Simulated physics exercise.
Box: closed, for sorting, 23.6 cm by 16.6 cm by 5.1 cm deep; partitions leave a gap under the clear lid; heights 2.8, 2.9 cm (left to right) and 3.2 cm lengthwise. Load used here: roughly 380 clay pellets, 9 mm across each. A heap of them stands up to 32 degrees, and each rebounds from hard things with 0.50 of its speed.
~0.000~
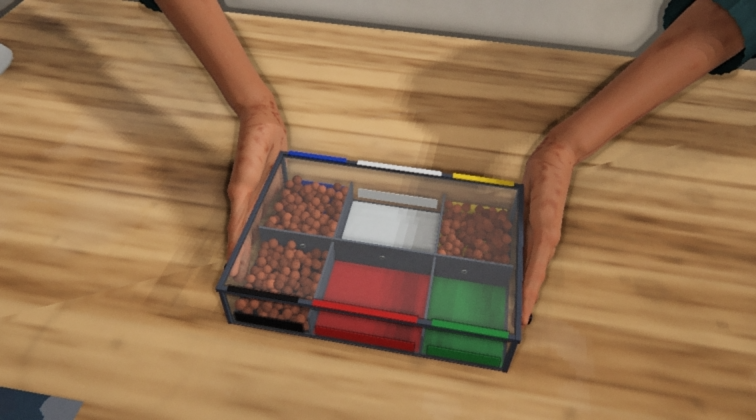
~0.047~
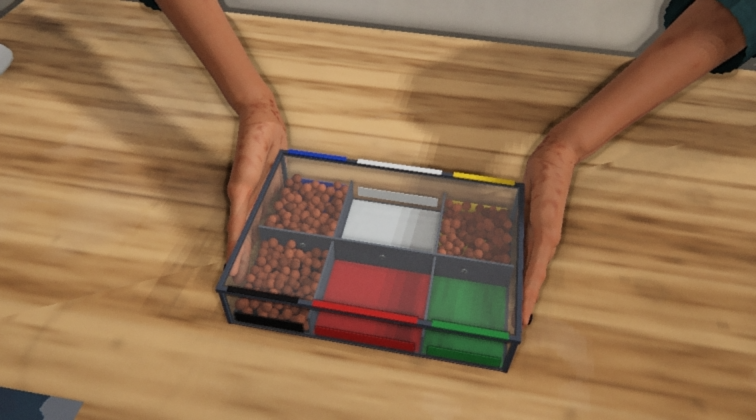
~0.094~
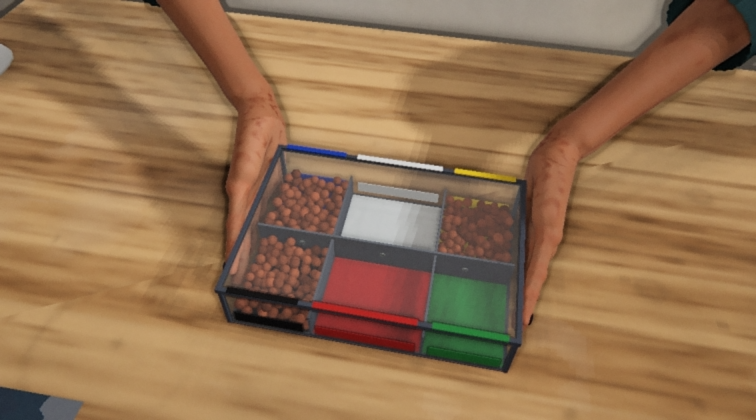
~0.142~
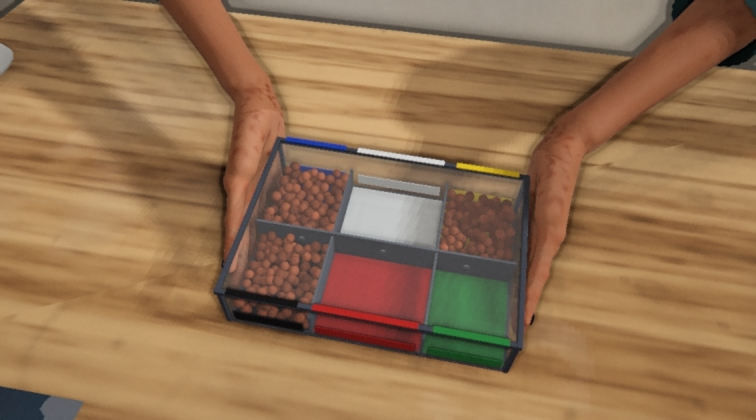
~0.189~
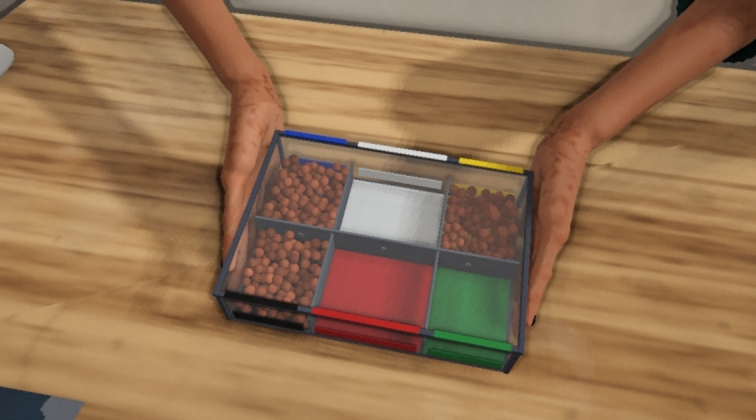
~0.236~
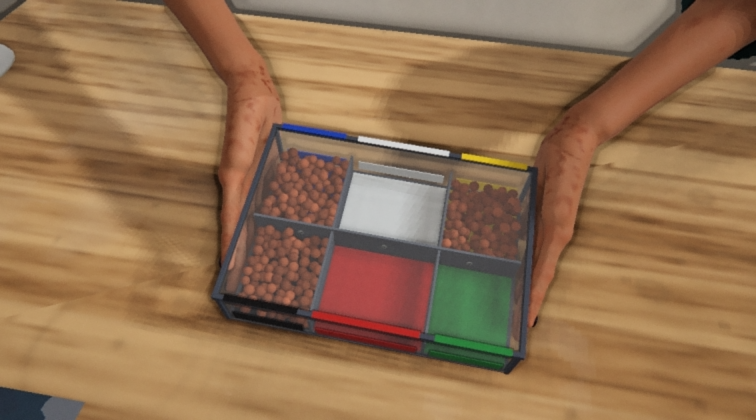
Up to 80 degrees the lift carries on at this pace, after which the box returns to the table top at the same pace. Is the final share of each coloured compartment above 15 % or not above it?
In the end red compartment: Does not clear the bar, blue compartment: Clears the bar, green compartment: Does not clear the bar, yellow compartment: Clears the bar, white compartment: Does not clear the bar, black compartment: Clears the bar.
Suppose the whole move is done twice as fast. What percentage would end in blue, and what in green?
I'd expect blue at 20 percent and green at 10 percent.
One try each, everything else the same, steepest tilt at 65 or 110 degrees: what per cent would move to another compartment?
I'd put them near 15 and 50 percent in that order.
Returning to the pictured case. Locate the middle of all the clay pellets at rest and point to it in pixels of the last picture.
Estimated resting centre: Around (329, 247).
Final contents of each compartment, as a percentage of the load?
The red one ends with 5, blue 25, green 10, yellow 25, white 0 and black 30 per cent.
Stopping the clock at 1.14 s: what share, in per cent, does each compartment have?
Shares - red: 0, blue: 30, green: 5, yellow: 30, white: 0, black: 30.
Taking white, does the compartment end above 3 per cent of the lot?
White: It does not.
After 1.14 s, tilt 80 degrees; blue 30 %, green 5 %, yellow 30 %, black 30 %.
Then, at 1.75 s, tilt 35 degrees; red 5 %, blue 25 %, green 10 %, yellow 25 %, black 30 %.
After 2.40 s, tilt 0 degrees; red 5 %, blue 25 %, green 10 %, yellow 25 %, black 30 %.
By 3.2 s all is still; red 5 %, blue 25 %, green 10 %, yellow 25 %, white 0 %, black 30 %.
